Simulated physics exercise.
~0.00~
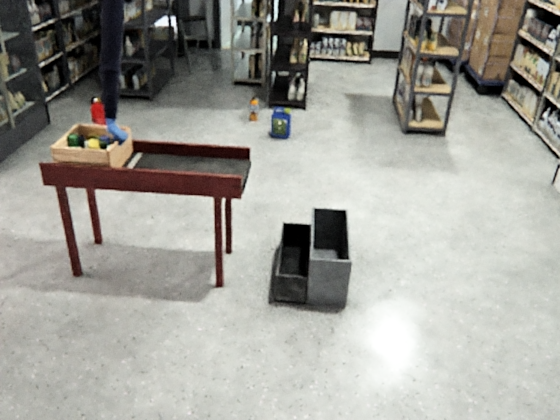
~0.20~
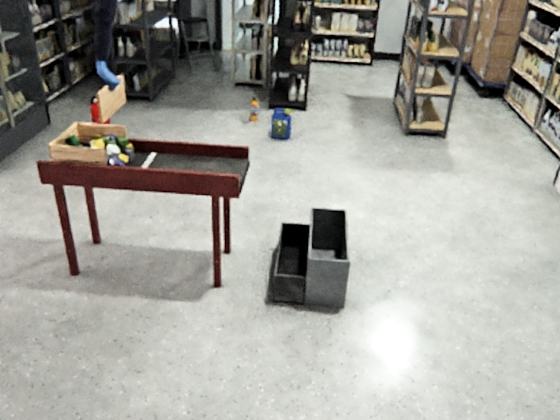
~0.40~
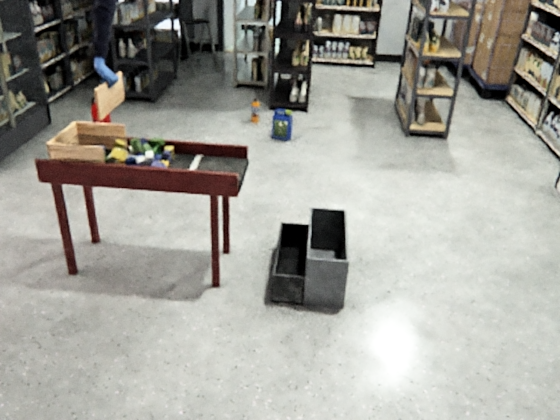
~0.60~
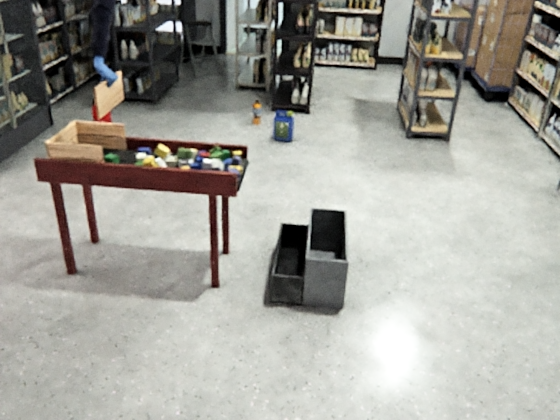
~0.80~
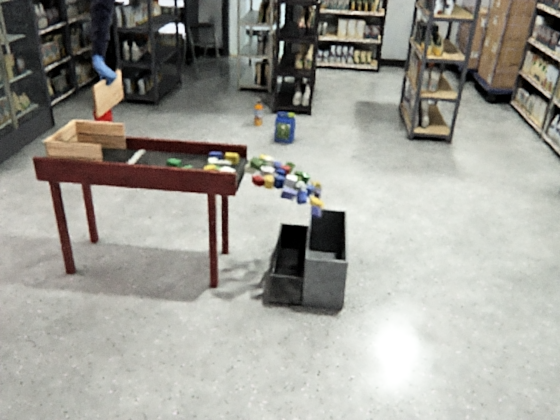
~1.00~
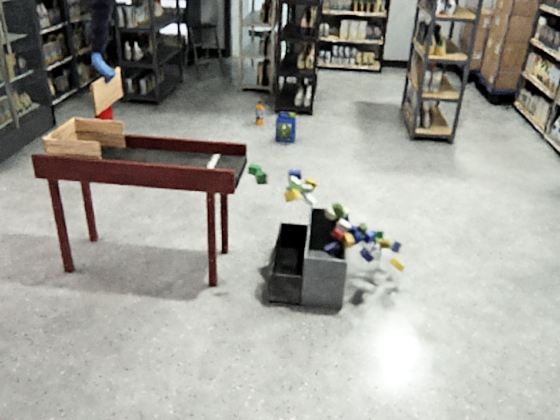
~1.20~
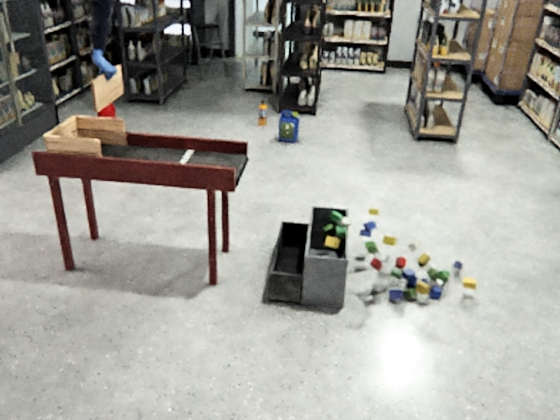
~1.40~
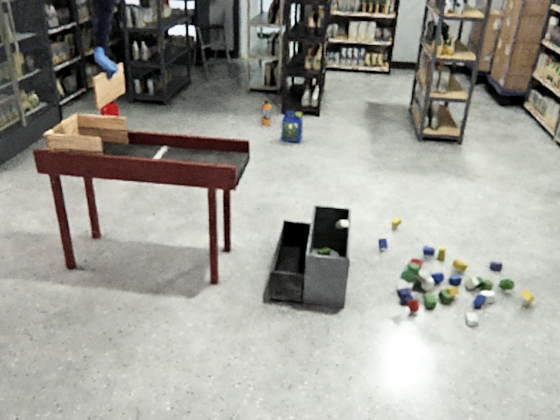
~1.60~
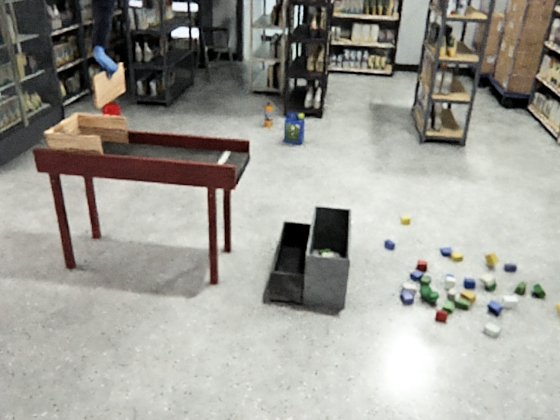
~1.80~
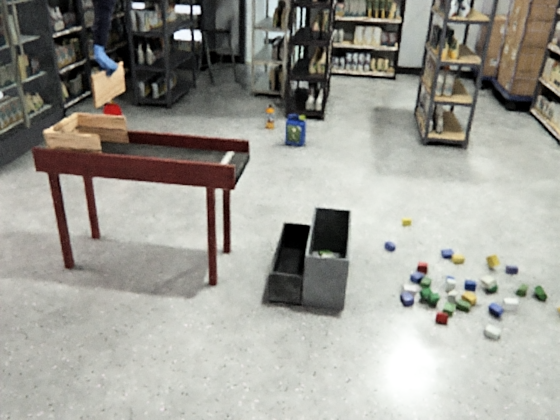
In a store-like room with shelves of bottles and a pale speckled floor, seen from slightly above, a dark red table with a black belt stands at the left. A wooden pen of colourful toy bricks sits on its left end, and a low black bin and a taller grey tote stand right of it. A blue-gloved hand lifts the wooden gate, and the bricks spill out and ride rightward along the belt. They fly off the end, passing over the black bin. A few drop into the grey tote, while most scatter and settle on the floor beyond it.
